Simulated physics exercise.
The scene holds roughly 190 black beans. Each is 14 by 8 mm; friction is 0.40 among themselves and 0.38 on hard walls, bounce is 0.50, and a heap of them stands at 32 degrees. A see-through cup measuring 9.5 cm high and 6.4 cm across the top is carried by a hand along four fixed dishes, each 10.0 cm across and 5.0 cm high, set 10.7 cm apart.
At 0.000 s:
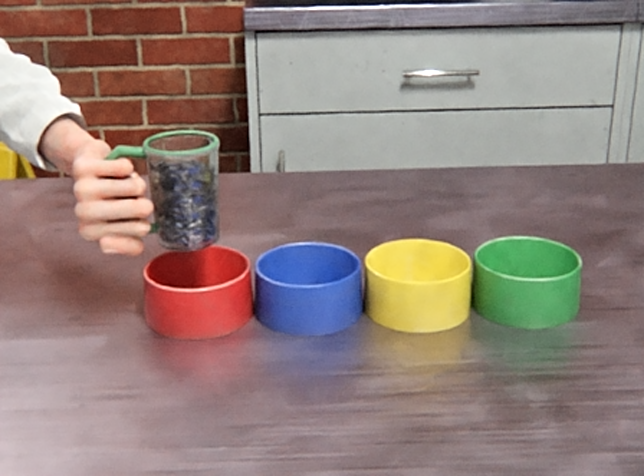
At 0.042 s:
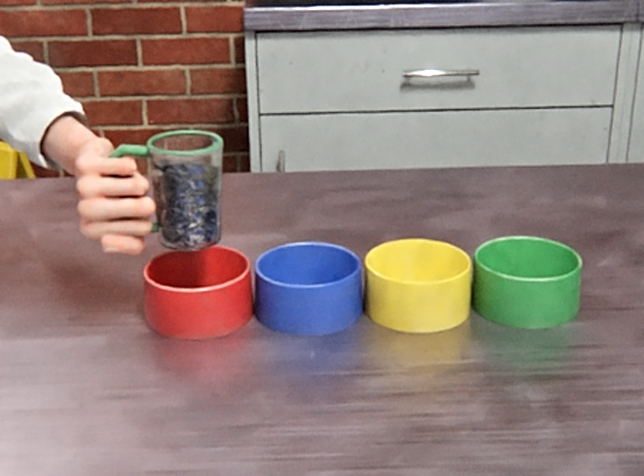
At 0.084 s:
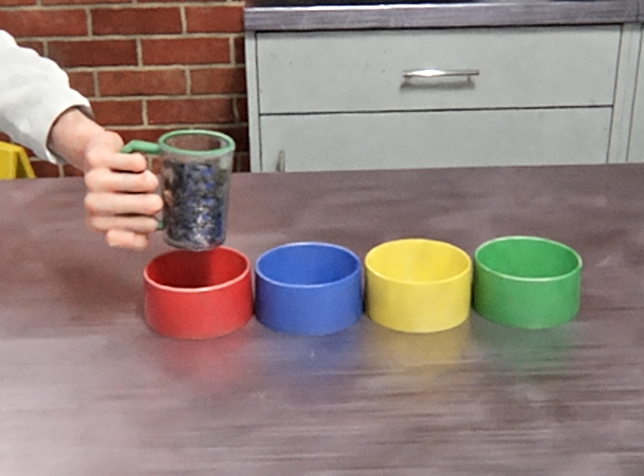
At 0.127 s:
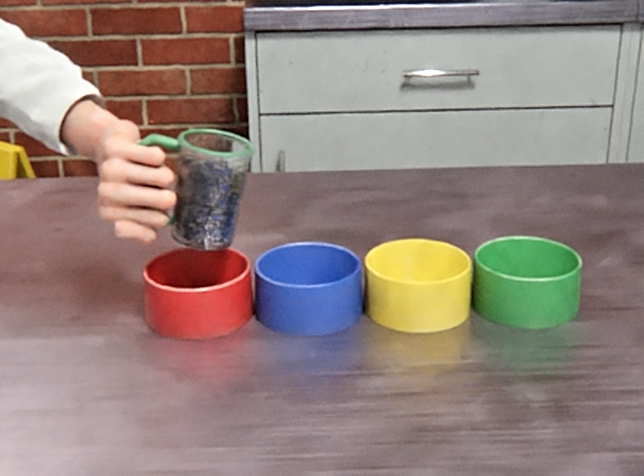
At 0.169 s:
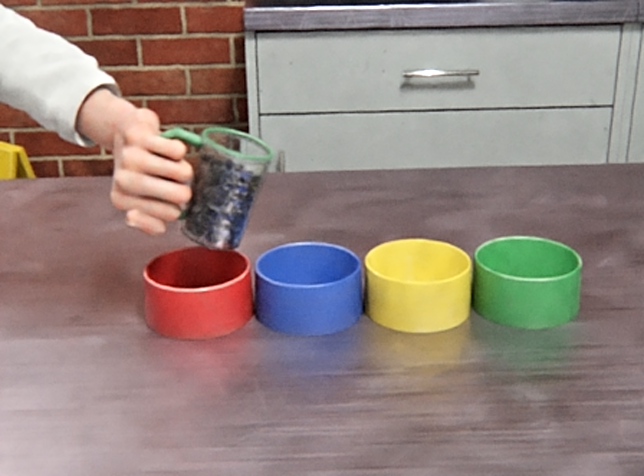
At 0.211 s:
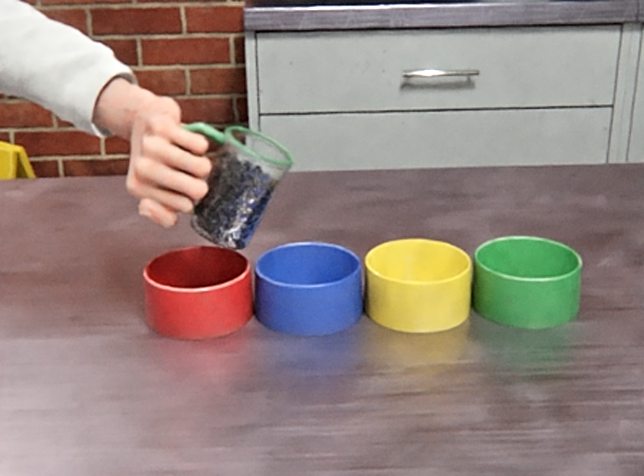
On a dark tabletop, a hand moving a clear cup of small dark pieces rightward above four coloured dishes while tilting it right.
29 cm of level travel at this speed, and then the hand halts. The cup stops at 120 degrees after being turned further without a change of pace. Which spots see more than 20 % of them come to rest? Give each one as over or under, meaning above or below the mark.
Red dish: Under, blue dish: Under, green dish: Over, yellow dish: Under, counter: Under.
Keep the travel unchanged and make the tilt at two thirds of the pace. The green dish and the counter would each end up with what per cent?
Then green ends at 100 and the counter at 0.
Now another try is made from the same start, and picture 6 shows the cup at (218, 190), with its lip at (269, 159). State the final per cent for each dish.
Kept per dish: Red = 0, blue = 0, green = 20, yellow = 80.
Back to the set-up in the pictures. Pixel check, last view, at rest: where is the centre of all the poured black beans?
After settling, the middle sits near (537, 287).
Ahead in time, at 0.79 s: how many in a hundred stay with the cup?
About 75 %.
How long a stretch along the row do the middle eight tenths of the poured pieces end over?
I'd estimate close to 6 cm.
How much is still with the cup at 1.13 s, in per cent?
Estimate: Some 0 %.
Then, at 0.56 s, tilt 88 degrees; cup holds 100 %.
After 0.79 s, tilt 120 degrees; cup holds 75 %, green 20 %, yellow 5 %.
After 1.13 s, tilt 120 degrees; cup holds 0 %, green 90 %, yellow 5 %.
By 2.1 s all is still; red 0 %, blue 0 %, green 90 %, yellow 5 %, counter 10 %.
